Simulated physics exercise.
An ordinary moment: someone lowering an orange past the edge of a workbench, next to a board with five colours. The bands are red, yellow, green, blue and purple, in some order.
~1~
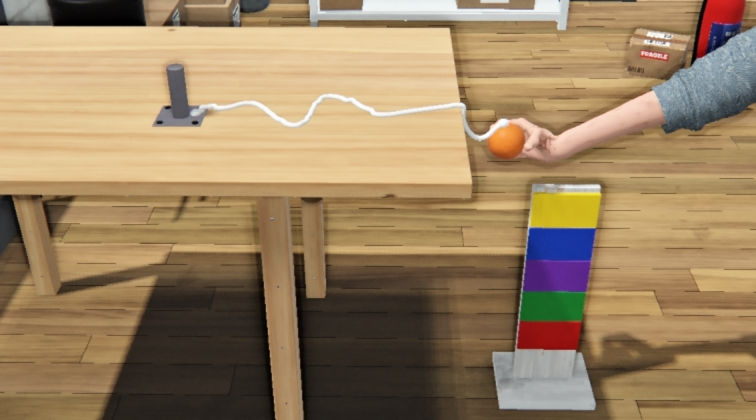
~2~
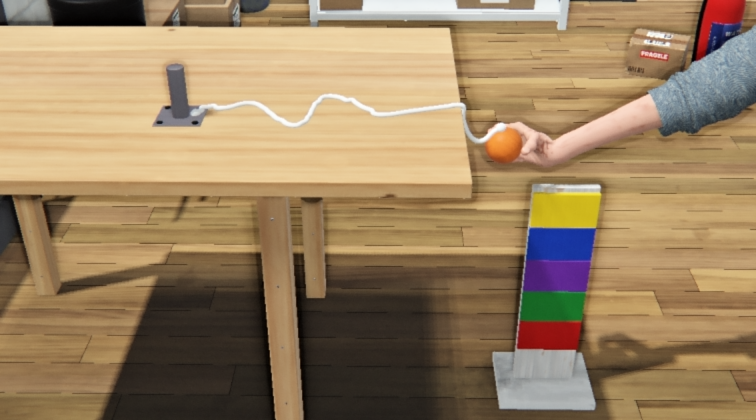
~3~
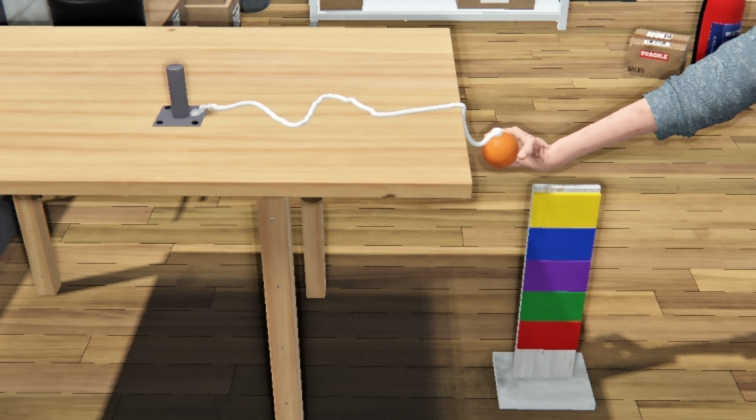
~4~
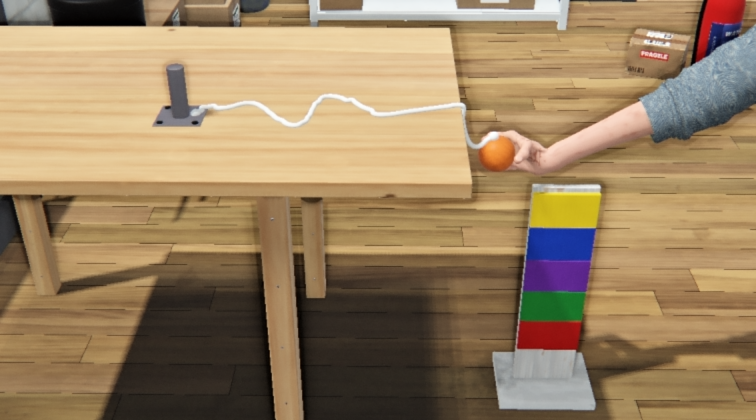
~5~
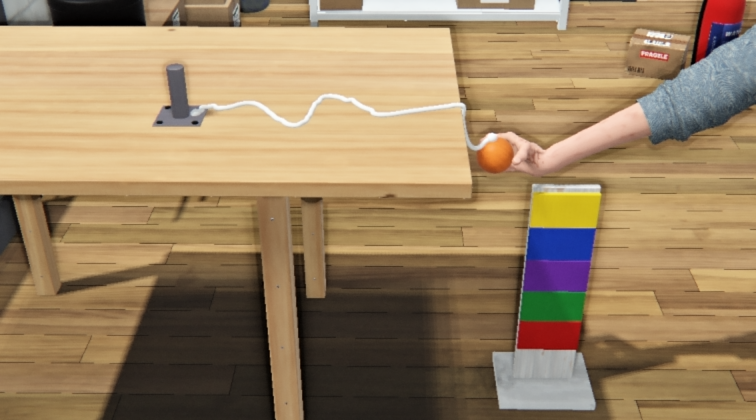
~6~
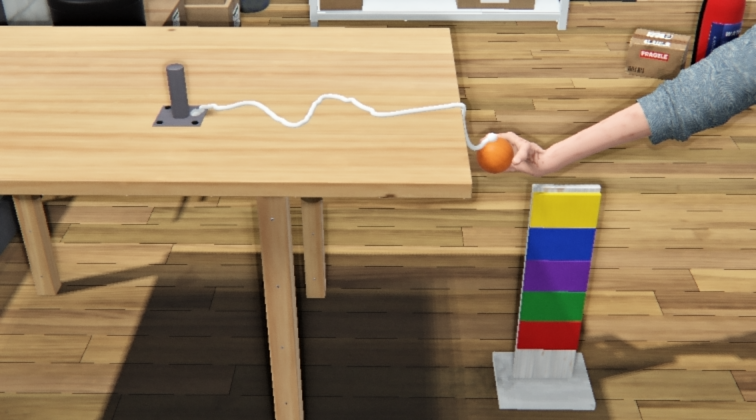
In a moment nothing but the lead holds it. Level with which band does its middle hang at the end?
Its centre hangs level with the purple band.
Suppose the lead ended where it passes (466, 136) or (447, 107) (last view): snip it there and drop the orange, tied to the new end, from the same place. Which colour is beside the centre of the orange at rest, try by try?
Taking them in turn: Blue; yellow.
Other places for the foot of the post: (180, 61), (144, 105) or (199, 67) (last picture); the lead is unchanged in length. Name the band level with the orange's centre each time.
Taking them in turn: Blue; blue; purple.
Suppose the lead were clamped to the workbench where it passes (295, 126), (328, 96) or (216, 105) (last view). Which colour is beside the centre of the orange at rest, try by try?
Taking them in turn: Blue; yellow; purple.
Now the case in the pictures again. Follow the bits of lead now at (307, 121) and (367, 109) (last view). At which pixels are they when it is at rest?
About (358, 110), and the other about (462, 122).
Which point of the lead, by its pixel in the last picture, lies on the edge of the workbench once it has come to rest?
Near (359, 105).
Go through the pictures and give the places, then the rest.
Orange (506, 141); yellow (565, 212); blue (561, 245); purple (557, 277); green (553, 307); red (549, 336), in the first frame.
Orange (504, 145); lead through (224, 108) (278, 119) (319, 102) (374, 114) (449, 107), in the second frame.
Orange (500, 150), in the third frame.
Orange (497, 154); lead through (224, 108) (278, 119) (319, 102) (374, 114) (449, 107), in the fourth frame.
Orange (495, 155), in the fifth frame.
Orange (495, 155); lead through (224, 108) (278, 119) (319, 102) (374, 114) (449, 107), in the sixth frame.
Early on, orange near (462, 263); level with blue.
Midway, orange near (448, 283); level with purple.
Finally, orange near (454, 285); level with purple. Its middle rests at the purple band.
